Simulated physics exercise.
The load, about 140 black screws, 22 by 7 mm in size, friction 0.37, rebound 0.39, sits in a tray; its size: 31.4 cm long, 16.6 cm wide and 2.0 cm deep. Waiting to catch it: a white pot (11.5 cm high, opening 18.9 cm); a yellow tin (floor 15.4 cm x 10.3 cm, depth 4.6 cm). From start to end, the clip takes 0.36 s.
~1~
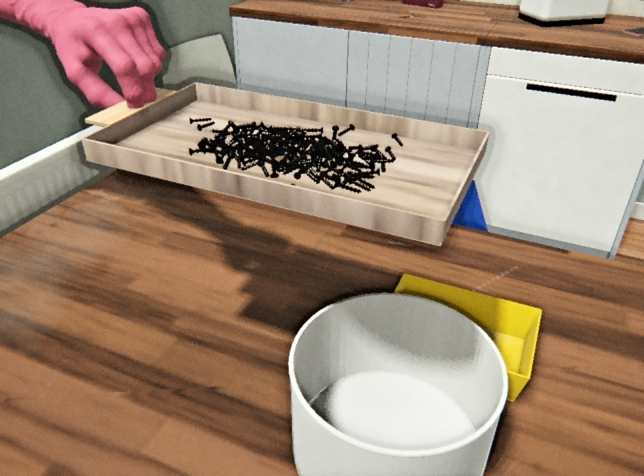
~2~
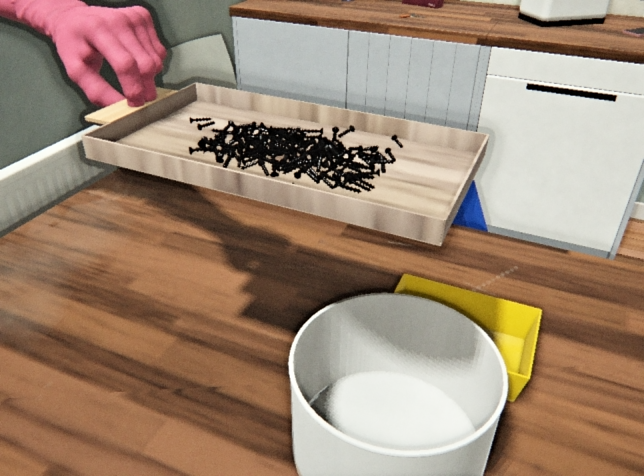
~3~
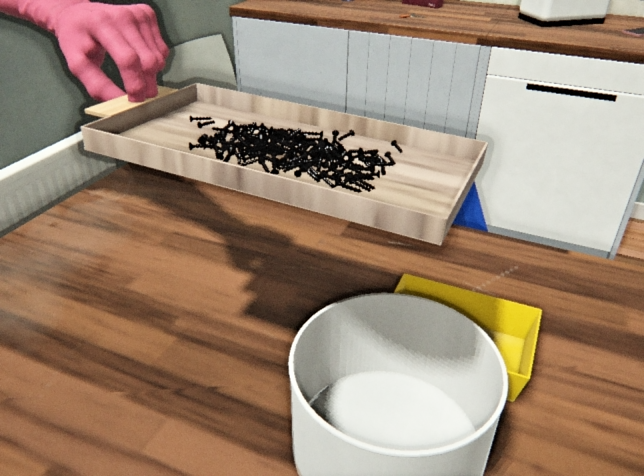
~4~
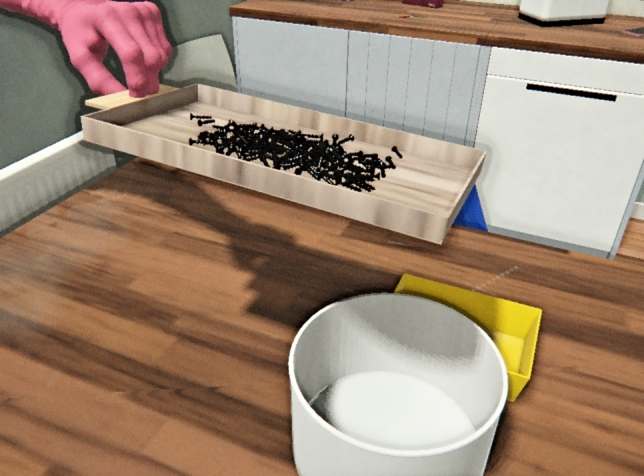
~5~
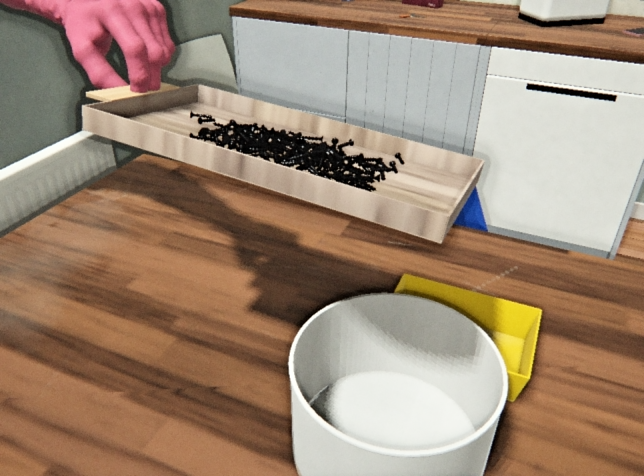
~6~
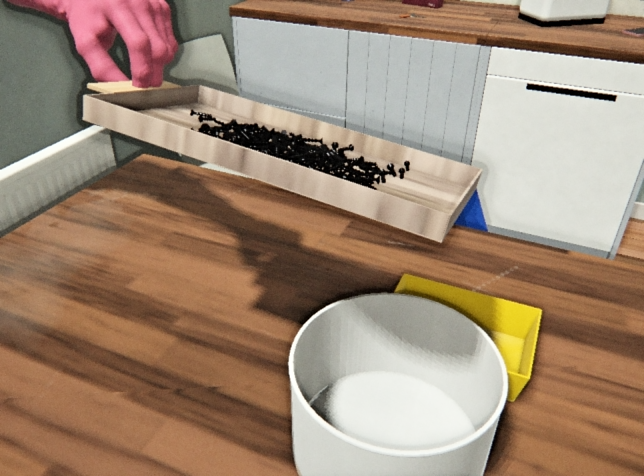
At the start, a pink-gloved hand holds a nearly level wooden tray of black screws above a wooden surface, with a white pot and a yellow tin below. The tray then gradually tilts down toward the back right, while the screws shift only slightly and remain piled inside it.
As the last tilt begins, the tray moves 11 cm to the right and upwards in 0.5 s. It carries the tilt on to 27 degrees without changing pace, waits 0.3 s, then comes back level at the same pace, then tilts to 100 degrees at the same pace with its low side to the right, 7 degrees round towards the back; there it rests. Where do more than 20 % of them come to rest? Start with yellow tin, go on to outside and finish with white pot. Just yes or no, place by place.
Yellow tin - yes, outside - no, white pot - yes.
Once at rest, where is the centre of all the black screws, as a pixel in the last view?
Around (412, 392).
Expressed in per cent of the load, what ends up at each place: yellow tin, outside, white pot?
Yellow tin gets 35, outside gets 5, white pot gets 60.
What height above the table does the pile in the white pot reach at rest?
About 1.5 cm.
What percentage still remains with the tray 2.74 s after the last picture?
Roughly 90 per cent.
Then, 1.05 s after the last picture, tilt 7 degrees; tray 100 %; middle of all pieces on or above the table near (347, 144).
Then, 1.93 s after the last picture, tilt 31 degrees; tray 100 %; middle of all pieces on or above the table near (477, 161).
Then, 2.74 s after the last picture, tilt 72 degrees; yellow tin 5 %, tray 90 %; middle of all pieces on or above the table near (451, 278).
Then, 3.52 s after the last picture, tilt 100 degrees; white pot 50 %, yellow tin 30 %, tray 15 %, outside 5 %; middle of all pieces on or above the table near (415, 366).
In the end, white pot 60 %, yellow tin 35 %, tray 0 %, outside 5 %.
